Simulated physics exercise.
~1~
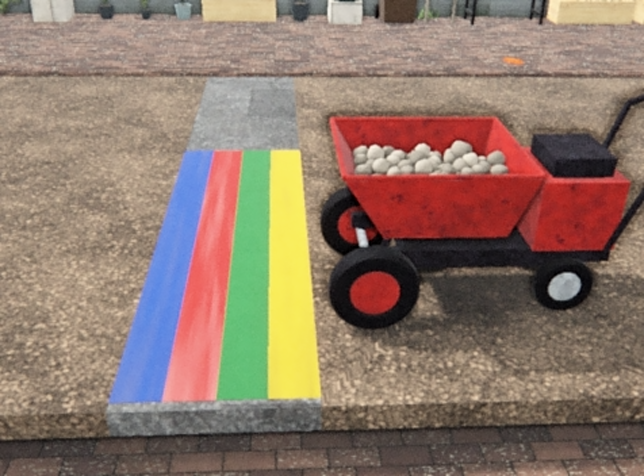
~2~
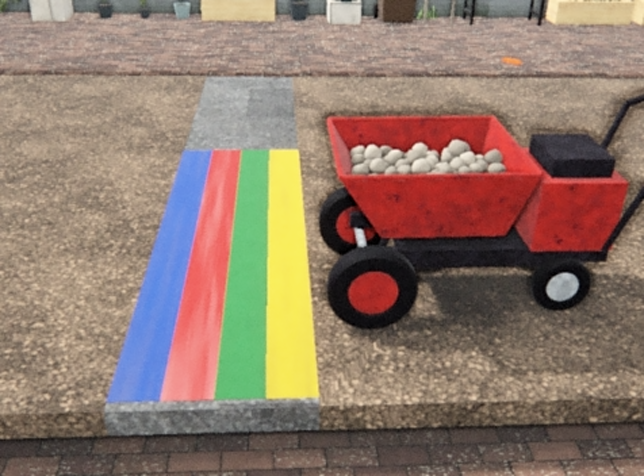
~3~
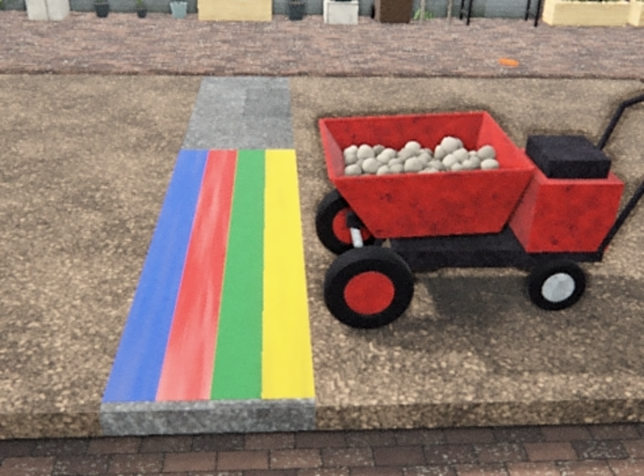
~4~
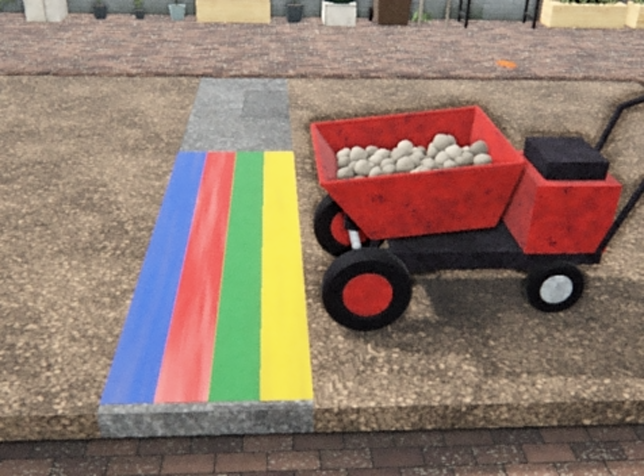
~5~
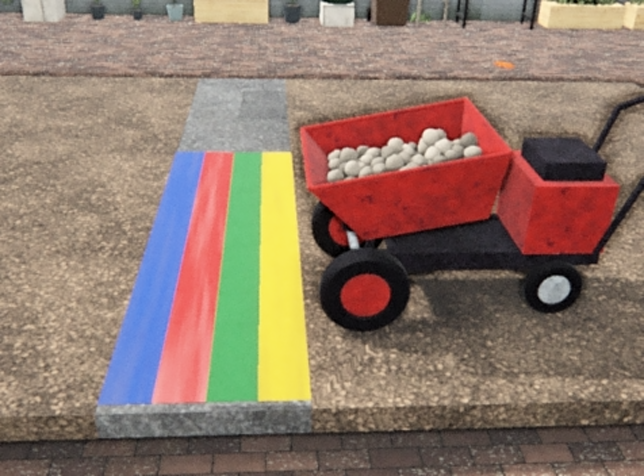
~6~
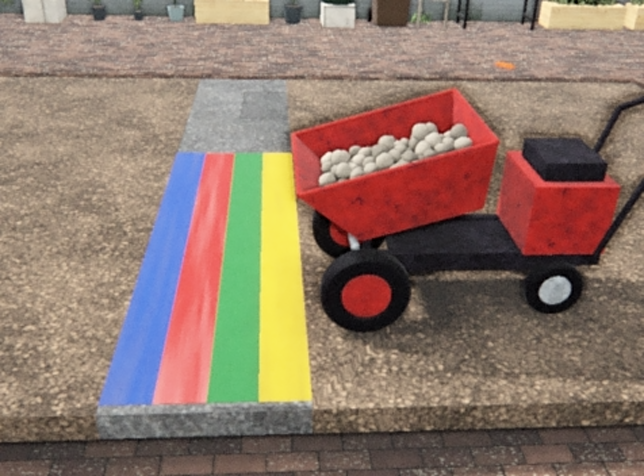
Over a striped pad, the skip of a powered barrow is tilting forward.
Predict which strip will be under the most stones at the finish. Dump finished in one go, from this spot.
I would say the red one.
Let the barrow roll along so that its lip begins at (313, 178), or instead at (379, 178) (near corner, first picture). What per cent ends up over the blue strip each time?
Roughly 30 per cent at the first spot and 10 per cent at the second.
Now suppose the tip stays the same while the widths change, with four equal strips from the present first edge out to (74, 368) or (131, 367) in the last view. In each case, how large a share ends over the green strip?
First case 30 per cent, second case 10 per cent.
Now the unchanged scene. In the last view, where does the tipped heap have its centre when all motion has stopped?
The centre settles at about (196, 286).
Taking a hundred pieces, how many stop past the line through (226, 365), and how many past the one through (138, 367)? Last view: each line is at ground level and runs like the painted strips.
First 70 in a hundred, second 10 in a hundred.
Soon after the last picture, skip tipped steeply; all in the skip.
A little later, skip tipped right over; nearly all in the skip; a stray few over the green strip; a small part over the red strip; a stray few over the blue strip.
Later still, skip tipped right over; about a third in the skip; a small part over the green strip; about a third over the red strip; a small part over the blue strip; a small part off the paint.
At rest, skip tipped right over; about a quarter in the skip; none over the yellow strip; about a quarter over the green strip; about a third over the red strip; a small part over the blue strip; a small part off the paint.
